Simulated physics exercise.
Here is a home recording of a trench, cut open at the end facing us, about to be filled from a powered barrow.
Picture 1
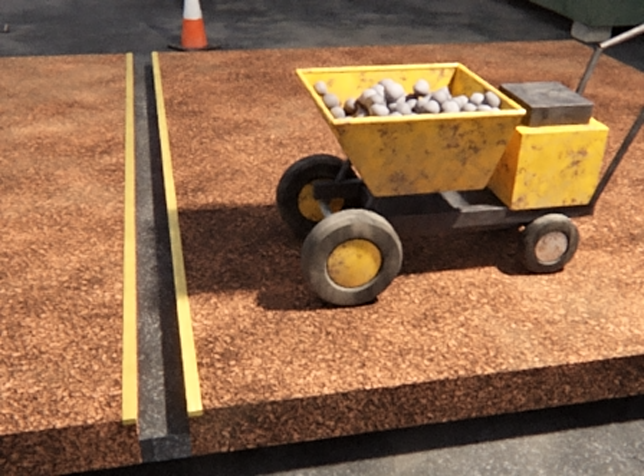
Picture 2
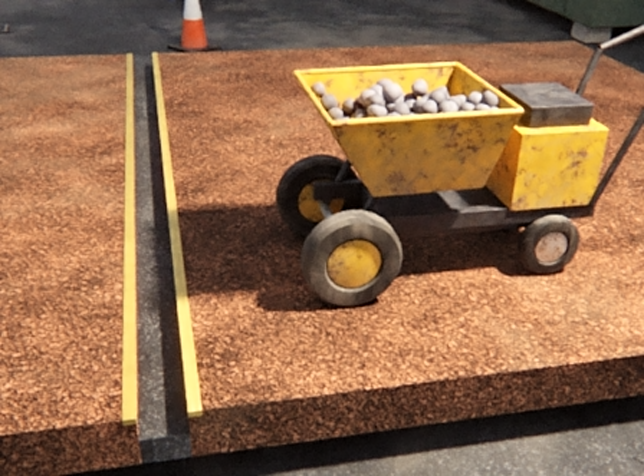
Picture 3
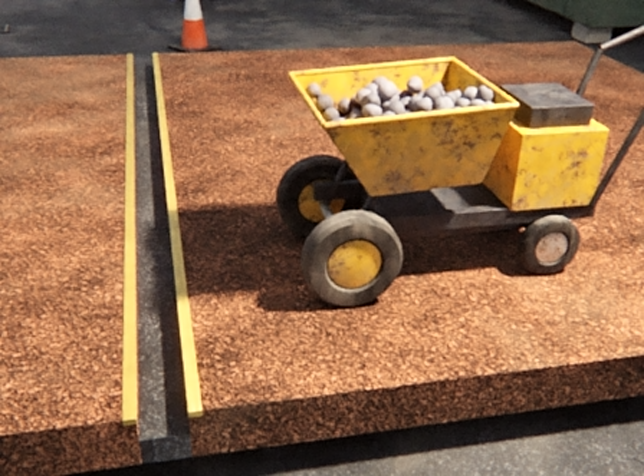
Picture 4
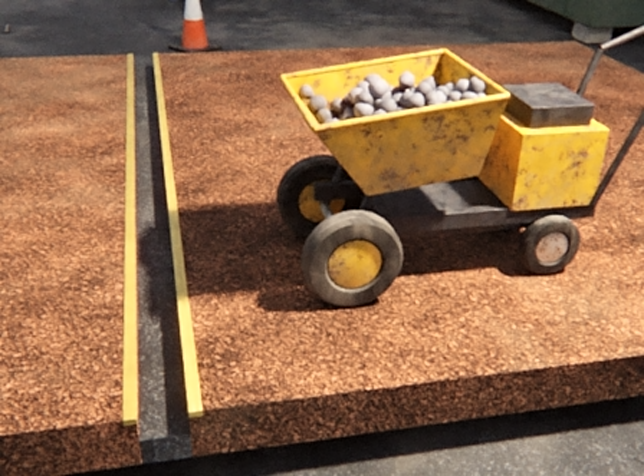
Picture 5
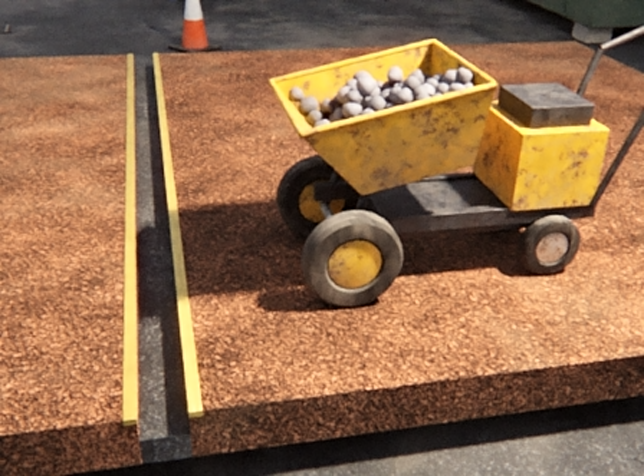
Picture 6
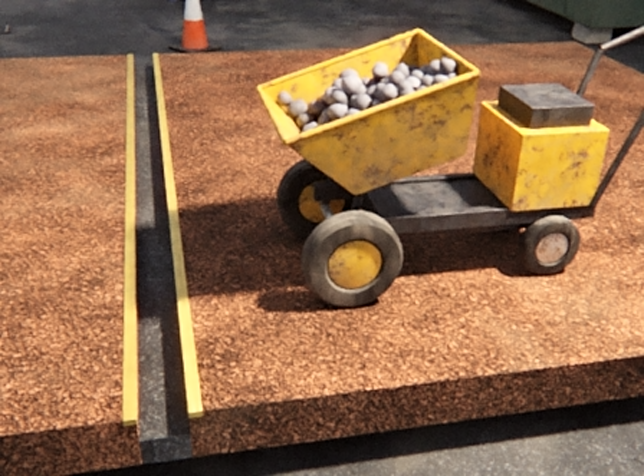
A yellow skip heaped with round grey cobbles sits level on a small wheeled barrow, to the right of a narrow, yellow-edged trench. It begins to tilt slightly toward the left, then leans further, its rear rising clear of the dark chassis while the wheels stay still and the cobbles remain inside.
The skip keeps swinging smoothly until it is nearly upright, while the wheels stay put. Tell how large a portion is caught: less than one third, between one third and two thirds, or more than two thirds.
A portion of between one third and two thirds is caught.
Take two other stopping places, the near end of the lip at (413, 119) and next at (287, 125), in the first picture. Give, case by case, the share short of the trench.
First spot 50 per cent, second spot 0 per cent.
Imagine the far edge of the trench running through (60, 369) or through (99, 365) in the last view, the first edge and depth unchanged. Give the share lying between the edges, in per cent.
About 80 %, then 60 %.
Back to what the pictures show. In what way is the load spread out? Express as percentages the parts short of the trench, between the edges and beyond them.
Short 5 %, between 45 %, beyond 30 %.
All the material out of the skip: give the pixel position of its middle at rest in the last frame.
About (145, 281).
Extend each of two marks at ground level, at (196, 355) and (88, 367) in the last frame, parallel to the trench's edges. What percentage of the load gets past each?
Estimate, first then second: 80 %, 20 %.
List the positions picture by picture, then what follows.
Lip of the skip at (333, 123), level; top of the load at (423, 107), round cobbles; first edge of the trench at (189, 354); far edge at (129, 360), the trench under half as wide as the skip, and about half as deep as wide, in the first picture.
Lip of the skip at (330, 124), level; top of the load at (436, 99), in the second picture.
Lip of the skip at (324, 126), tipped barely; top of the load at (431, 96), in the third picture.
Lip of the skip at (314, 129), tipped a little; top of the load at (424, 109), in the fourth picture.
Lip of the skip at (301, 135), tipped a little; top of the load at (413, 104), in the fifth picture.
Lip of the skip at (286, 142), tipped clearly; top of the load at (412, 86); first edge of the trench at (189, 355); far edge at (130, 362), in the sixth picture.
Soon, skip tipped steeply; all in the skip.
A while on, skip tipped right over; most in the skip; a stray few short of the trench; a small part in or heaped over the trench; a stray few beyond it; a stray few falling.
Towards the end, skip tipped right over; about a quarter in the skip; a small part short of the trench; about a third in or heaped over the trench; about a quarter beyond it.
Finally, skip tipped right over; about a quarter in the skip; a small part short of the trench; about half in or heaped over the trench; about a third beyond it.
